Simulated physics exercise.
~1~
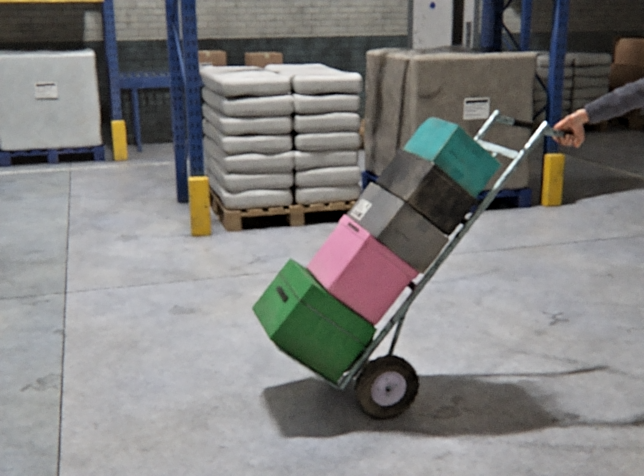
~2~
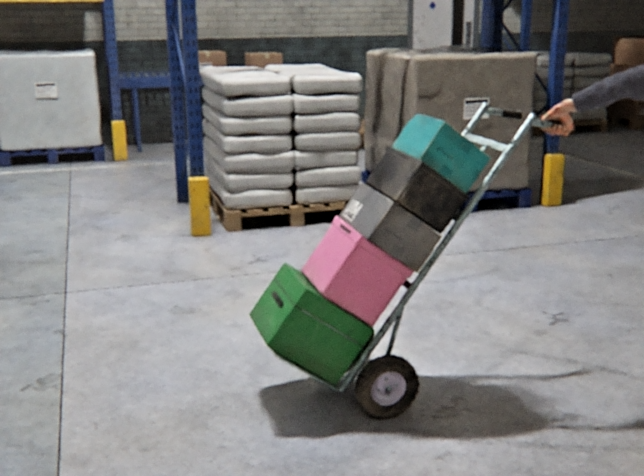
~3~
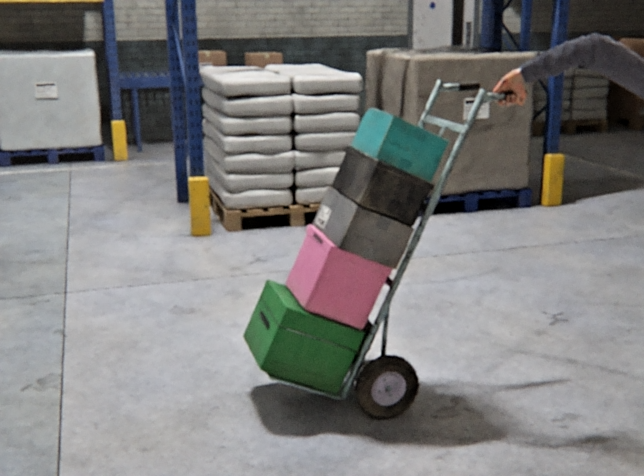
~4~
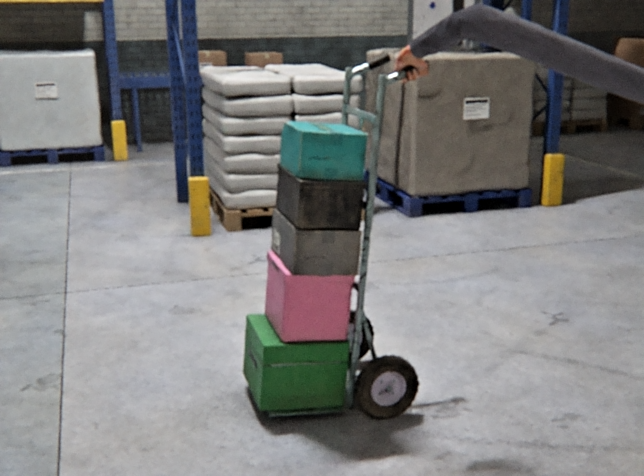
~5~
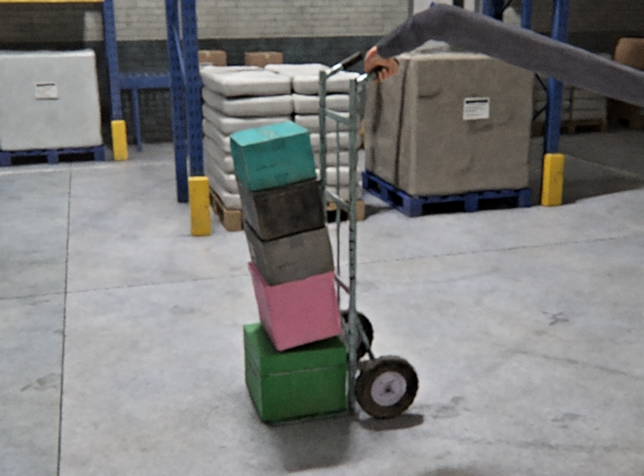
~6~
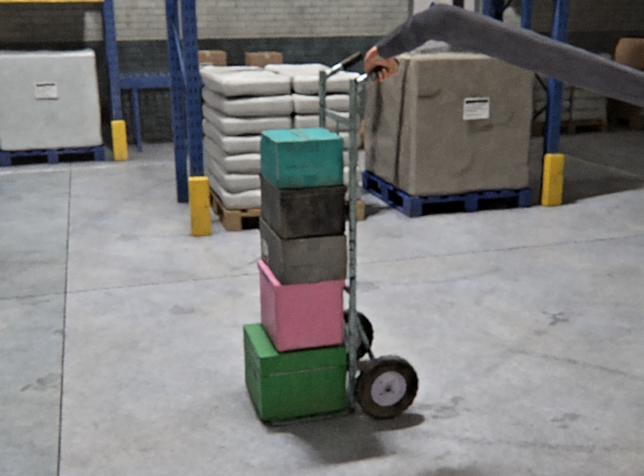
A hand tips a loaded hand truck upright, and its stacked boxes lean left, then settle.
